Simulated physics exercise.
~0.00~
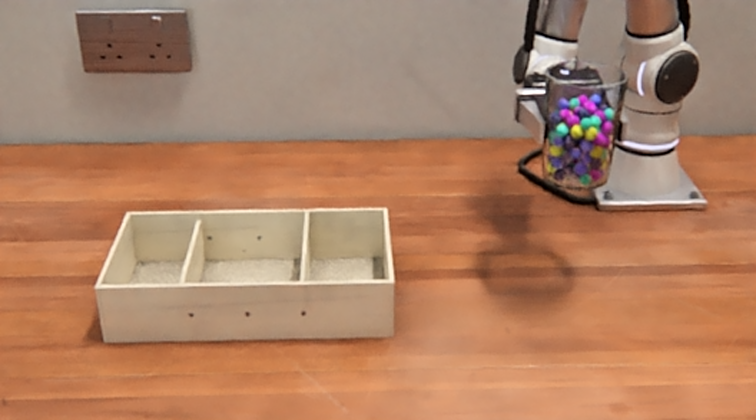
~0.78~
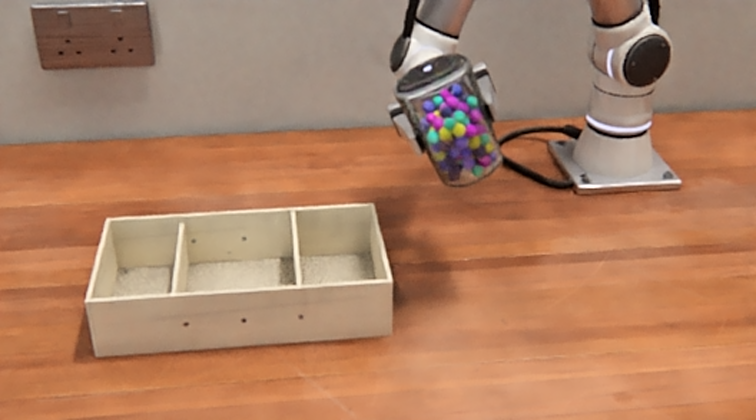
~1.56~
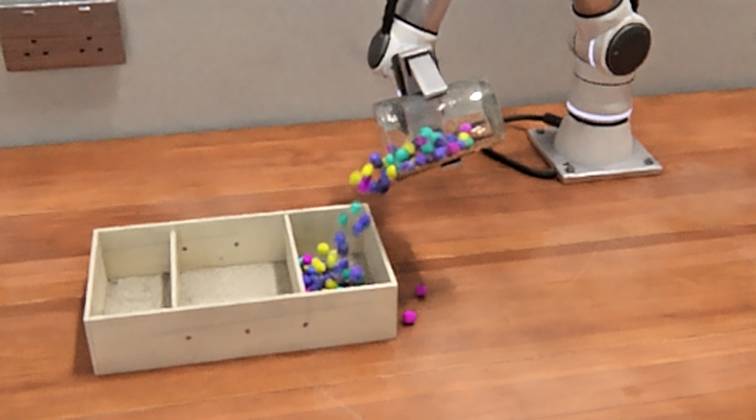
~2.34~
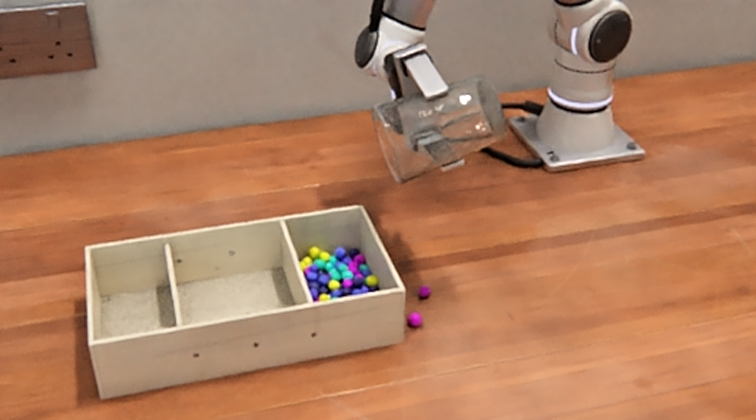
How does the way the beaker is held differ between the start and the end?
At the start the robot arm holds the beaker upright, and at the end it holds it tipped over on its side.
